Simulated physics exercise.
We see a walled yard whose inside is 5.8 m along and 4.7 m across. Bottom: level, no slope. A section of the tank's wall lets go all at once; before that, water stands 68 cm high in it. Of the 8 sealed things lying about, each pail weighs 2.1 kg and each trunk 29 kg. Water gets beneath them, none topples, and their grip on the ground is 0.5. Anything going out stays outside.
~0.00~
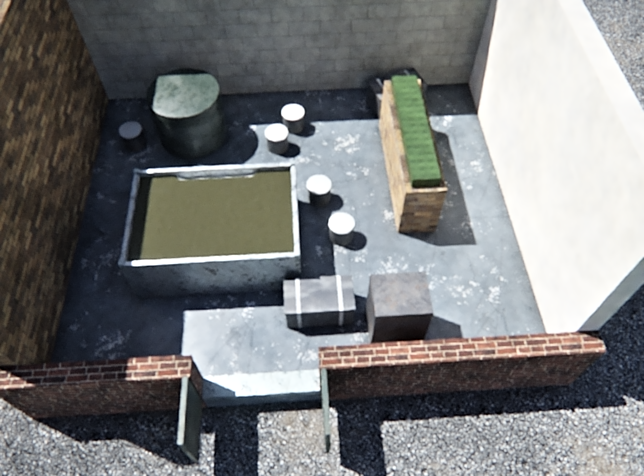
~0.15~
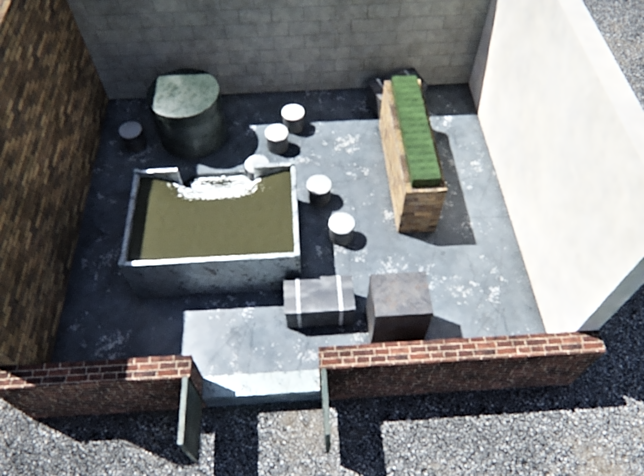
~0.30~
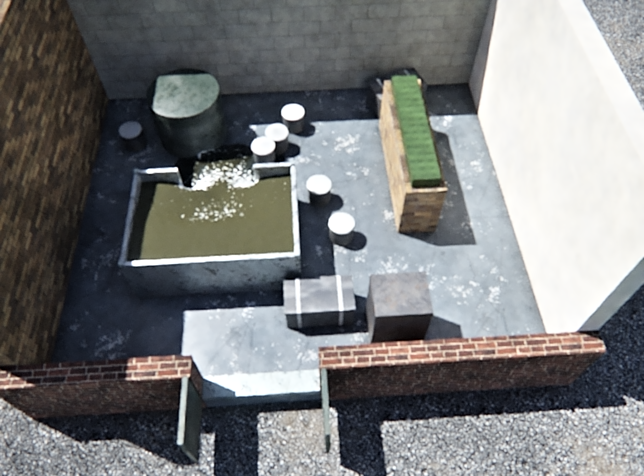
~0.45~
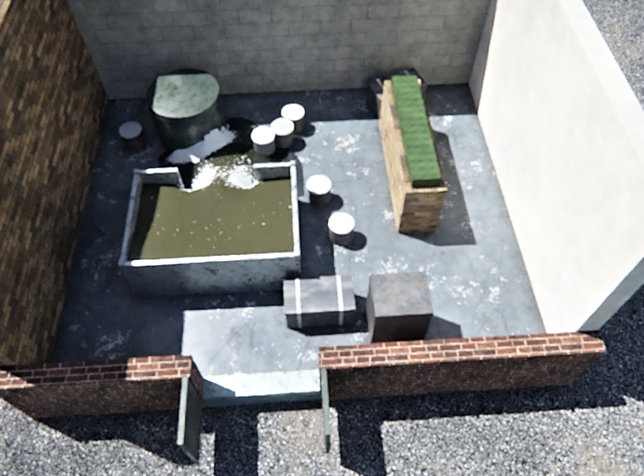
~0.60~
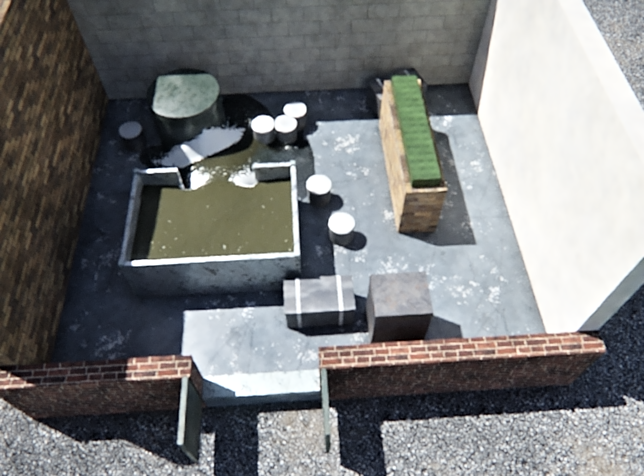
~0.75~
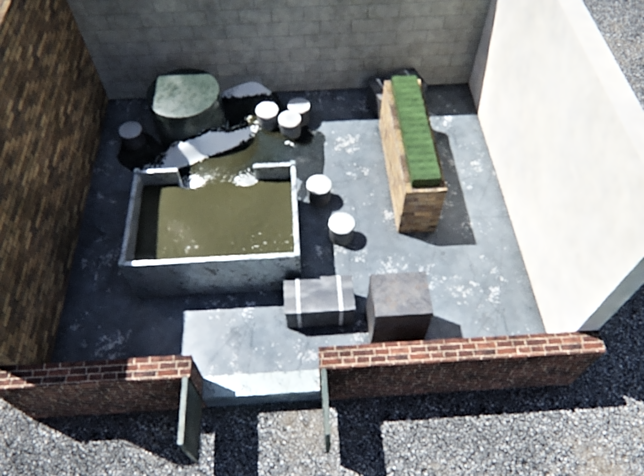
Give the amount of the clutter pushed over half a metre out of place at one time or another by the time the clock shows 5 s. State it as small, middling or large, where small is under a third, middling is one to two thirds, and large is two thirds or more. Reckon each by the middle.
Middling.
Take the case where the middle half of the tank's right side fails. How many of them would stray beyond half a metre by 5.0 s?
Then 2.
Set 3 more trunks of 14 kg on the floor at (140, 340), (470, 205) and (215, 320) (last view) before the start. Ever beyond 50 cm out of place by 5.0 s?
One after another they come out inside the limit, above it, inside the limit.
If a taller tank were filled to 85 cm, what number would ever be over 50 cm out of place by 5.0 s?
Then the count would be 5.
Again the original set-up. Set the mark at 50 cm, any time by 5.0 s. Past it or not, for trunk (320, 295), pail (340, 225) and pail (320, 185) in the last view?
The first is inside the limit, the second inside the limit, and the third inside the limit.
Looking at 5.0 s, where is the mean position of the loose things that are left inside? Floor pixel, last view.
Close to pixel (369, 215).
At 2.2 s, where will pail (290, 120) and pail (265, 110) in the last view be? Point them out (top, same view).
Approx. (388, 97); approx. (404, 80).
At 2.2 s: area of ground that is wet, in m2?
Roughly 13 m2.
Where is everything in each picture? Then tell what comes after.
In the first picture, a pail is out of sight; a pail at (276, 132), on the bottom; 2.5 m2 under water; 0 of 8 have shifted.
In the second picture, a pail at (257, 164) rests on the ground, 16 cm from its start; a pail at (276, 132), on the bottom; water covers 3.1 m2; 1 of 8 have shifted.
In the third picture, a pail at (263, 146), on the bottom, 51 cm from its start; a pail at (277, 132) rests on the ground; water covers 3.9 m2; 1 of 8 have shifted.
In the fourth picture, a pail at (263, 135), on the bottom, 71 cm from its start; a pail at (282, 126), on the bottom, 14 cm from its start; water covers 4.5 m2; 2 of 8 have shifted.
In the fifth picture, a pail at (263, 124), on the bottom, 91 cm from its start; a pail at (285, 123), on the bottom, 22 cm from its start; 5.1 m2 under water; 3 of 8 have shifted.
In the sixth picture, a pail at (267, 110) floats, 117 cm from its start; a pail at (290, 118), on the bottom, 32 cm from its start; 5.7 m2 under water; 3 of 8 have shifted.
After 1.1 s 3 of 8 are over 50 cm from their spots; 2 afloat.
After 2.2 s 5 of 8 are over 50 cm from their spots; 4 afloat.
After 3.5 s 4 of 8 are over 50 cm from their spots; 4 afloat.
After 5.0 s 5 of 8 are over 50 cm from their spots, and 5 have been at some point; 4 afloat.
